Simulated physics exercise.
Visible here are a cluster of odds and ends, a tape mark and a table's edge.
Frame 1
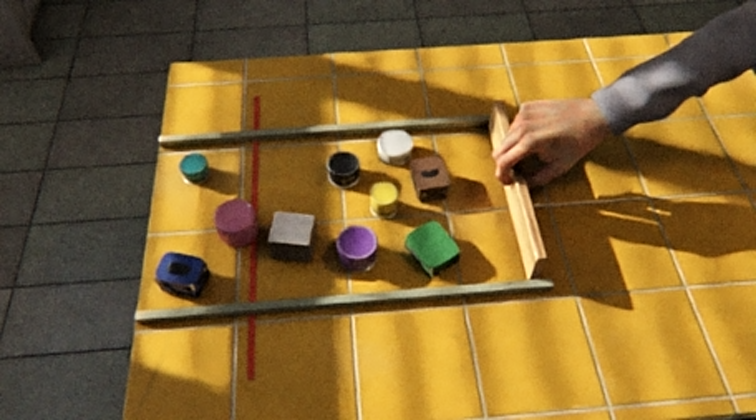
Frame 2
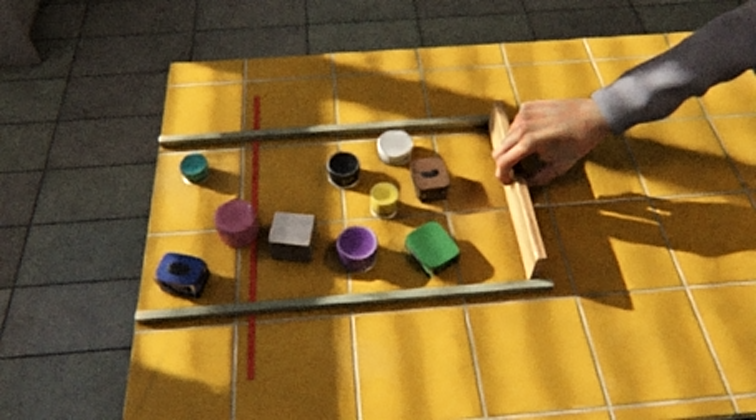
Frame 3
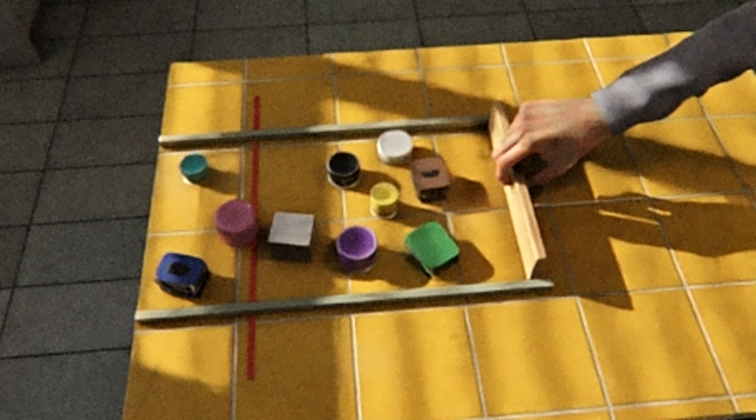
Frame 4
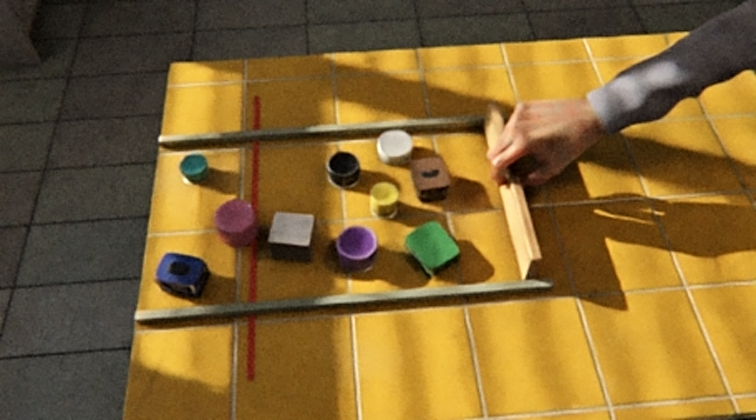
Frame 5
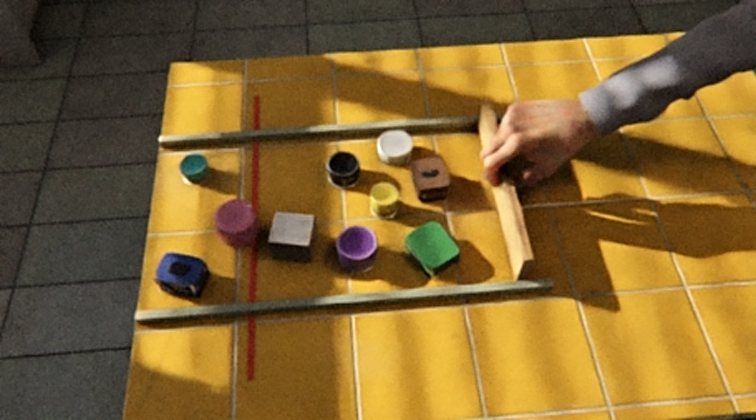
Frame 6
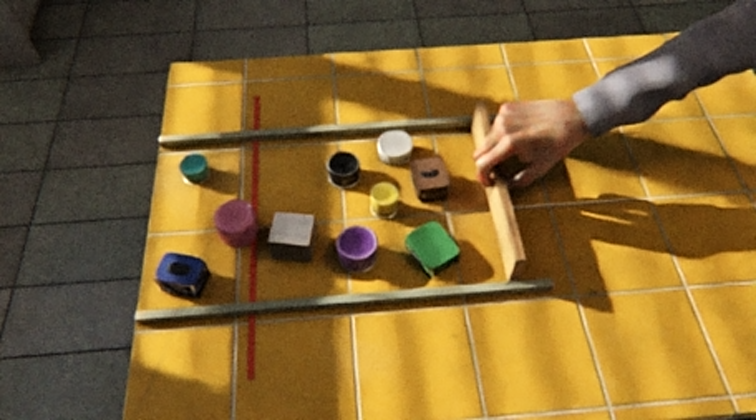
A wooden board, gripped by a hand, slid slightly left between two rails on a yellow tiled table, while the colourful pots, blocks and cases near the red tape stayed still.
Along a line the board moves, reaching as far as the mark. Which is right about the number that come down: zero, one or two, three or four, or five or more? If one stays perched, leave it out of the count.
The right one is zero.
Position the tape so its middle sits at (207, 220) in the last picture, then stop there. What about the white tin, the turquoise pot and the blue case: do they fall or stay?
The white tin? It is safe. The turquoise pot? It does not stay. The blue case? It does not stay.
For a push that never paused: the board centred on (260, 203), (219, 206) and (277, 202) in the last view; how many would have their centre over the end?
In order, that gives 0, then 1, then 0.
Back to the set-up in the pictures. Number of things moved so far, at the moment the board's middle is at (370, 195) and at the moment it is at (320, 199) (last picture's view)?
The counts are 7 and 8.
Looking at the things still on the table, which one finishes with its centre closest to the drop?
That would be the blue case, which ends nearest.
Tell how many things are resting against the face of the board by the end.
That comes to 4.
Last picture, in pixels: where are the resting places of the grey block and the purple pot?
First at (197, 237); second at (193, 274).
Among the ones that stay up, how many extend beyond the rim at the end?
The total comes out at 1.
Soon after, none off yet; blue case at rest near (183, 275); turquoise pot at rest near (195, 169); pink lid at rest near (237, 223).
In the end, the number that fall off is zero.
